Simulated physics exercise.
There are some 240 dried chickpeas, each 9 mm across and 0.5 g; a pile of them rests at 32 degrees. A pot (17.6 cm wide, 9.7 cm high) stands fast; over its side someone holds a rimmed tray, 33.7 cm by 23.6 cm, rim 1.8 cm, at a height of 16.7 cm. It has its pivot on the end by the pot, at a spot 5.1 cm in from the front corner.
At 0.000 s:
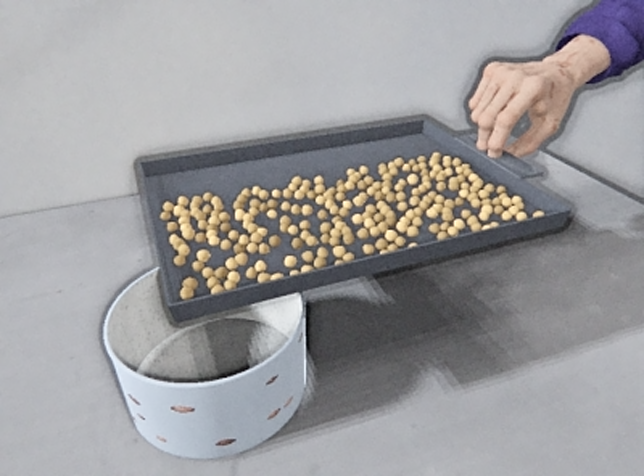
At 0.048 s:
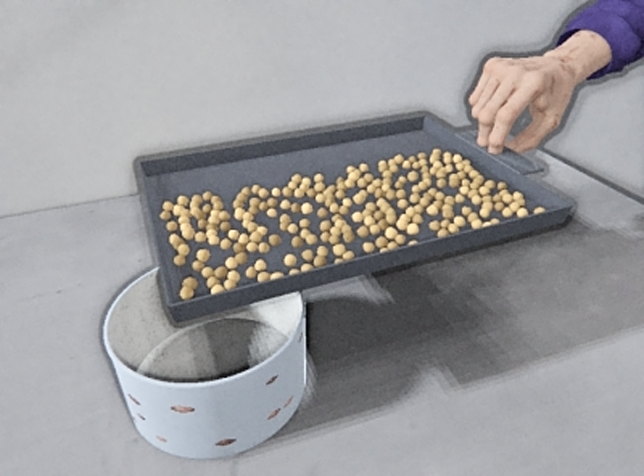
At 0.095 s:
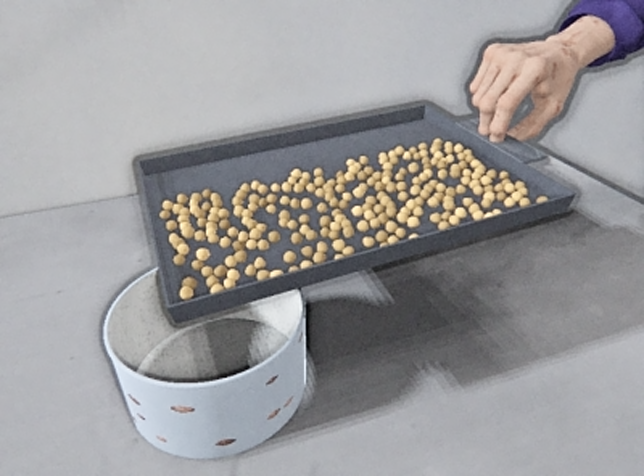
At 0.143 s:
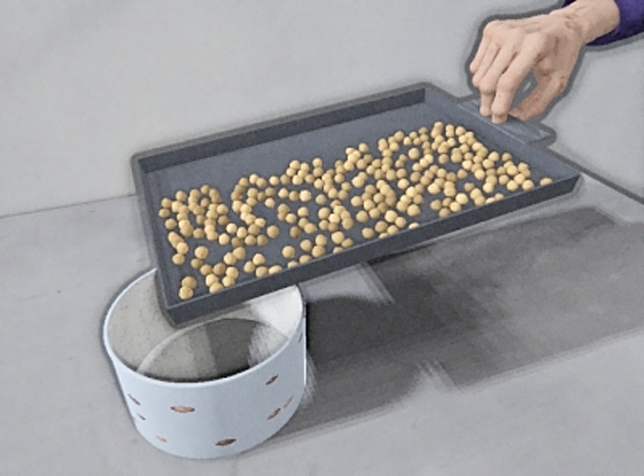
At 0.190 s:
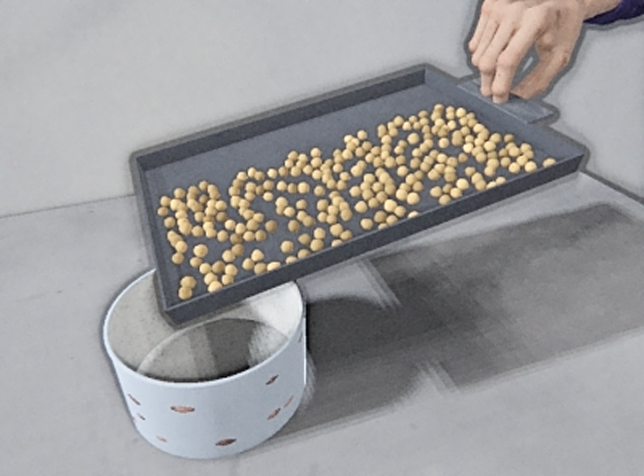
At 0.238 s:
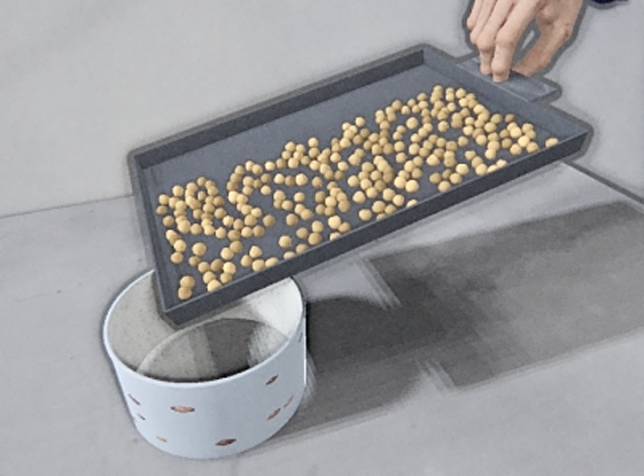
A hand lifts the right end of a dark tray of chickpeas above a pot.
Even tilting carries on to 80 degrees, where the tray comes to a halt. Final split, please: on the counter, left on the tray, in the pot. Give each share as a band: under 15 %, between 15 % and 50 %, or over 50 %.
Shares by band: Counter between 15 % and 50 %, tray over 50 %, pot under 15 %.
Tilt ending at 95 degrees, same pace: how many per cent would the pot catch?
It would be near 20 per cent.
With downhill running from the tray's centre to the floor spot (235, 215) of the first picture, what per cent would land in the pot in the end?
Around 5 percent of them.
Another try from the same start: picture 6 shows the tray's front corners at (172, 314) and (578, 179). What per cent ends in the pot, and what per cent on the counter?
That works out as pot 0 and counter 5.
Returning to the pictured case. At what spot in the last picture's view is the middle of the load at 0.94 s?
Load centre est.: (161, 244) px.
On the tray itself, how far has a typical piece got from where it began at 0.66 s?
11 cm.
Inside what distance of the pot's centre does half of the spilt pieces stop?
Roughly 20 cm from the centre.
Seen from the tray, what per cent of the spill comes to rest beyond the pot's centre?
Estimate: Roughly 100 per cent of the pieces.
Then, at 0.66 s, tilt 46 degrees; the tray holds 100 %, the pot 0 %.
Then, at 0.94 s, tilt 67 degrees; the tray holds 85 %, the pot 0 %.
After 1.32 s, tilt 80 degrees; the tray holds 75 %, the pot 0 %.
By 1.8 s all is still; counter 20 %, tray 75 %, pot 0 %.
